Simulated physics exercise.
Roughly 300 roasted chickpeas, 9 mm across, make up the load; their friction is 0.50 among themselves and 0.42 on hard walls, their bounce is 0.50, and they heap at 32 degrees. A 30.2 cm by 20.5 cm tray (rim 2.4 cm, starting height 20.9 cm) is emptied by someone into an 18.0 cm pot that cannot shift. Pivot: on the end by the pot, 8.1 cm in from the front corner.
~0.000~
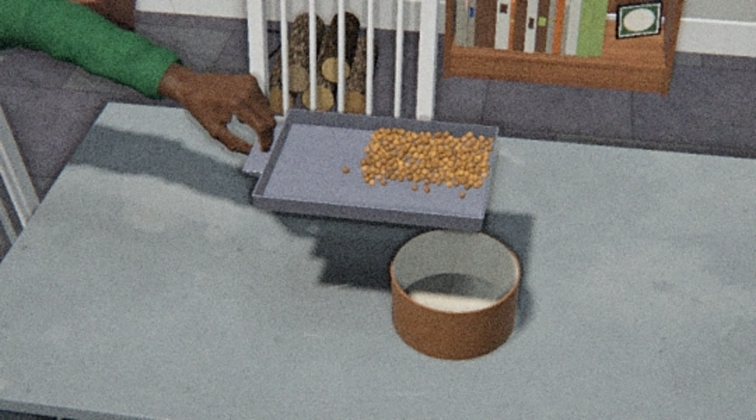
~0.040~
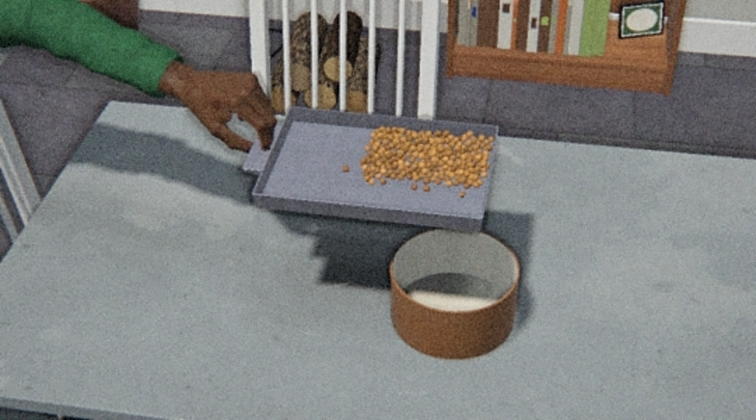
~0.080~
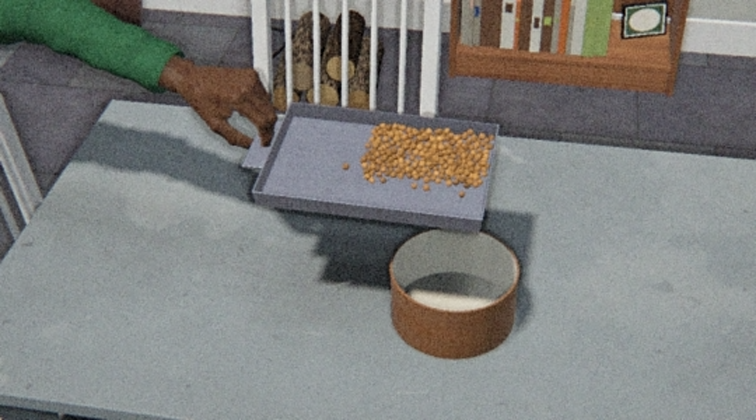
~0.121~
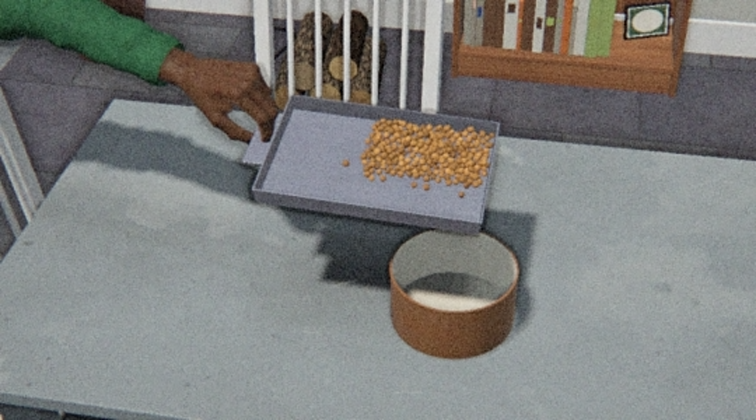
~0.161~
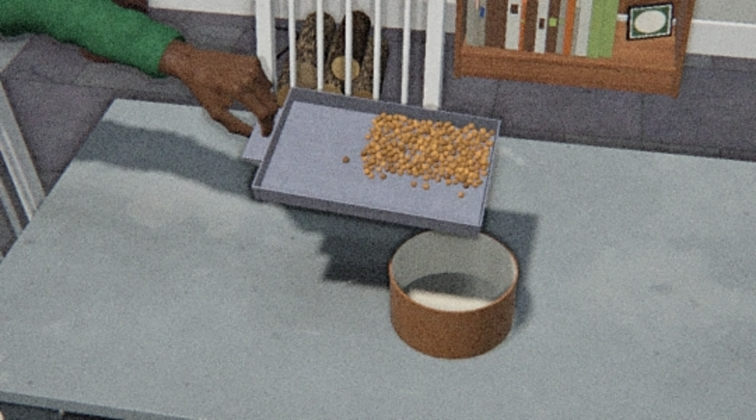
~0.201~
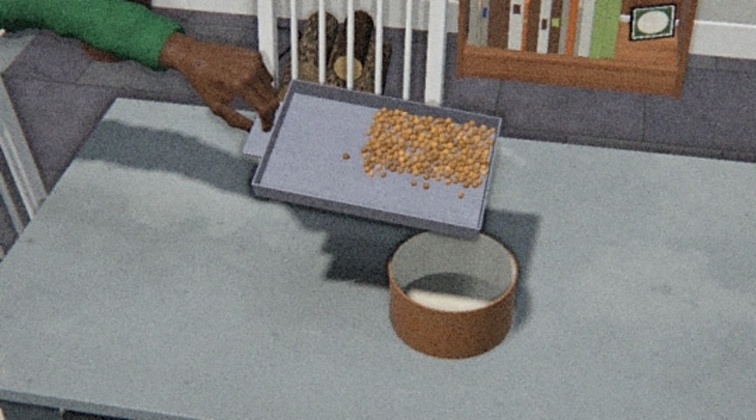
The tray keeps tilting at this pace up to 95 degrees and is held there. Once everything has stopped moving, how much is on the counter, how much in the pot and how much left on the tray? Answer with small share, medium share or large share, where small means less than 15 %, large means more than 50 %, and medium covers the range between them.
Counter - small share; pot - large share; tray - small share.
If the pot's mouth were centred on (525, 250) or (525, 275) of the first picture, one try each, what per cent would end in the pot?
About 0 and 40 per cent.
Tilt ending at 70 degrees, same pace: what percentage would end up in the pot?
I'd say close to 15 percent.
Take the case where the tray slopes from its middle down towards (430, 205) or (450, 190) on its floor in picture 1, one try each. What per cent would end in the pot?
The share comes to about 70 in a hundred, then about 25 in a hundred.
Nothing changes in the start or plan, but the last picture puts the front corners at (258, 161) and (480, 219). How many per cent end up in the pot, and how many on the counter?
Pot: 20, counter: 75.
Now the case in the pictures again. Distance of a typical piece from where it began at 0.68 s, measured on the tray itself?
By then it sits near 8 cm from where it began.
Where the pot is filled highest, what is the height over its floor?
It reaches roughly 3.5 cm.
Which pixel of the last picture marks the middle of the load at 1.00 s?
My estimate is roughly (454, 216).
Then, at 0.68 s, tilt 51 degrees; the tray holds 100 %, the pot 0 %.
After 1.00 s, tilt 78 degrees; the tray holds 85 %, the pot 10 %.
Then, at 1.41 s, tilt 95 degrees; the tray holds 20 %, the pot 65 %.
By 2.5 s all is still; counter 5 %, pot 90 %, tray 0 %.
